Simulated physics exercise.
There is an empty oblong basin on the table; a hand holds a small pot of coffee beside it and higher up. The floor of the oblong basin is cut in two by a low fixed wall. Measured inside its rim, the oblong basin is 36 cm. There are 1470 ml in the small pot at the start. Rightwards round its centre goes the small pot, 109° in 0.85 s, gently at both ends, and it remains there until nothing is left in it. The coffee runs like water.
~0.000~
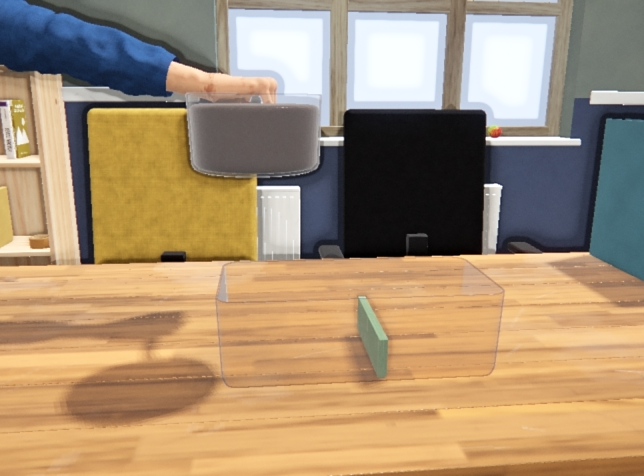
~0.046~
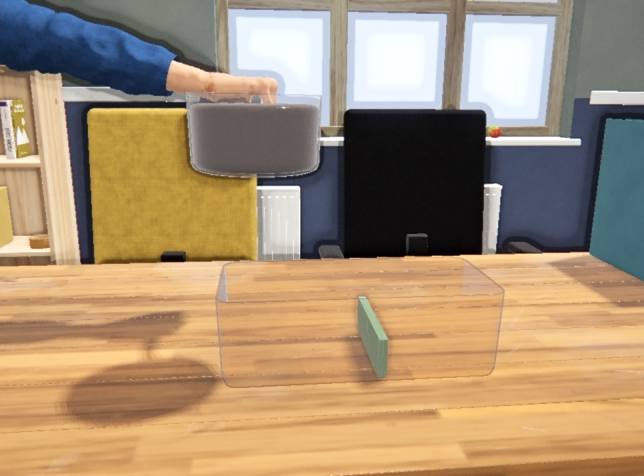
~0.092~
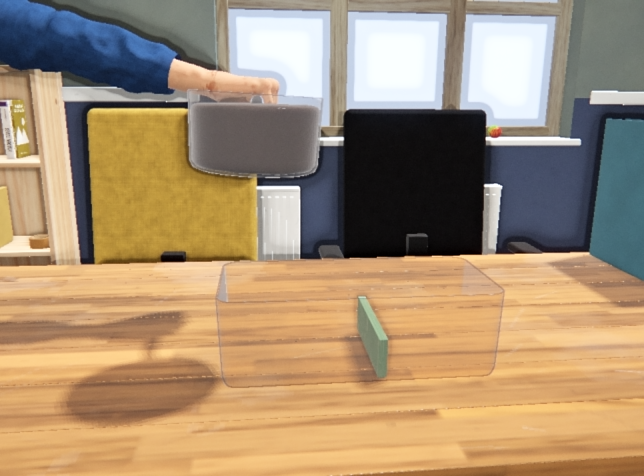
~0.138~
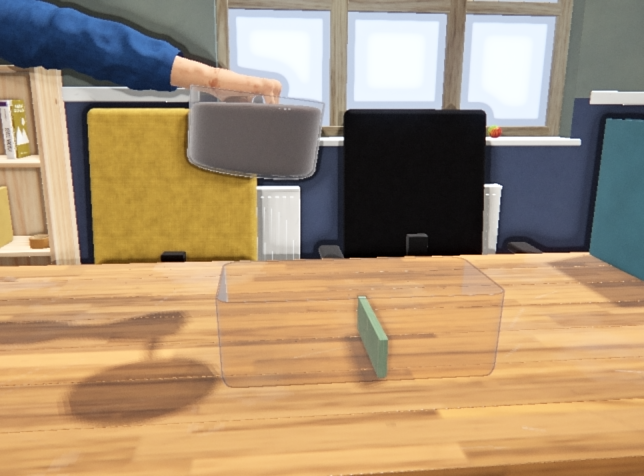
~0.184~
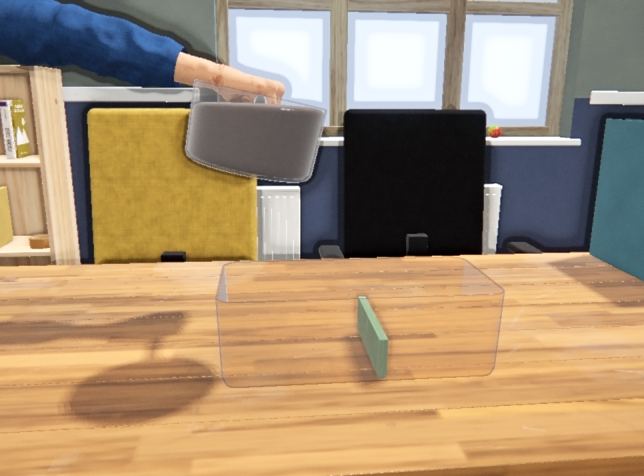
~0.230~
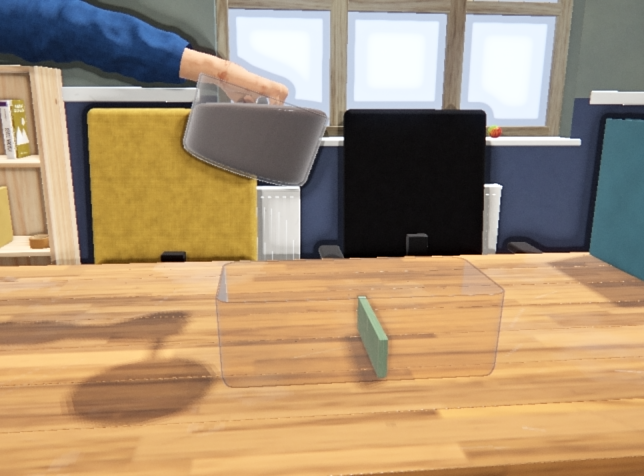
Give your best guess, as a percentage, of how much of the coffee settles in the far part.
I would say 51 per cent of it settles there.
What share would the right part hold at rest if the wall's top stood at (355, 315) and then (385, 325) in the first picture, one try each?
I'd put it at about 70 per cent for the first and about 35 per cent for the second.
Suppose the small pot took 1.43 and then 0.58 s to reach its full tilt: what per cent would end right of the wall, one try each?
I'd say 65 percent on the first go, 35 percent on the next.
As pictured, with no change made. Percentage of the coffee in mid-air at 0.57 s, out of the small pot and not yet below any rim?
Some 42 per cent, I reckon.
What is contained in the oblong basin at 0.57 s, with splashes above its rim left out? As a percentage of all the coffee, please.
12 %, more or less.
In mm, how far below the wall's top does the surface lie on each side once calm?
The left side gives some 32 mm, the right side some 22 mm.
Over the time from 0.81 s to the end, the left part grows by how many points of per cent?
That works out to roughly 20 per cent of the whole.
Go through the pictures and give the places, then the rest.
It leans 0°; its right rim is at (320, 96); the coffee meets the walls at (191, 106) and (318, 107); the oblong basin's rim runs from (220, 282) to (483, 275); the wall's top is at (372, 317), in the first picture.
It leans 1°; its right rim is at (321, 97); the coffee meets the walls at (191, 106) and (318, 107), in the second picture.
It leans 3°; its right rim is at (322, 100); the coffee meets the walls at (192, 105) and (319, 107), in the third picture.
It leans 7°; its right rim is at (324, 105); the coffee meets the walls at (193, 104) and (321, 109), in the fourth picture.
It leans 12°; its right rim is at (326, 111); the coffee meets the walls at (194, 106) and (323, 111), in the fifth picture.
It leans 19°; its right rim is at (327, 119); the coffee meets the walls at (195, 107) and (327, 114), in the sixth picture.
By 0.57 s the tilt is 82° and 47 per cent is still to pour, 2 is left of the wall and 9 right of it.
By 0.81 s the tilt is 108° and 8 per cent is still to pour, 27 is left of the wall and 53 right of it.
By 1.07 s the tilt is 109° and 0 per cent is still to pour, 43 is left of the wall and 51 right of it.
By 1.35 s the tilt is 109° and 0 per cent is still to pour, 46 is left of the wall and 51 right of it.
At rest 47 per cent lies left of the wall, 51 right of it and 3 outside.
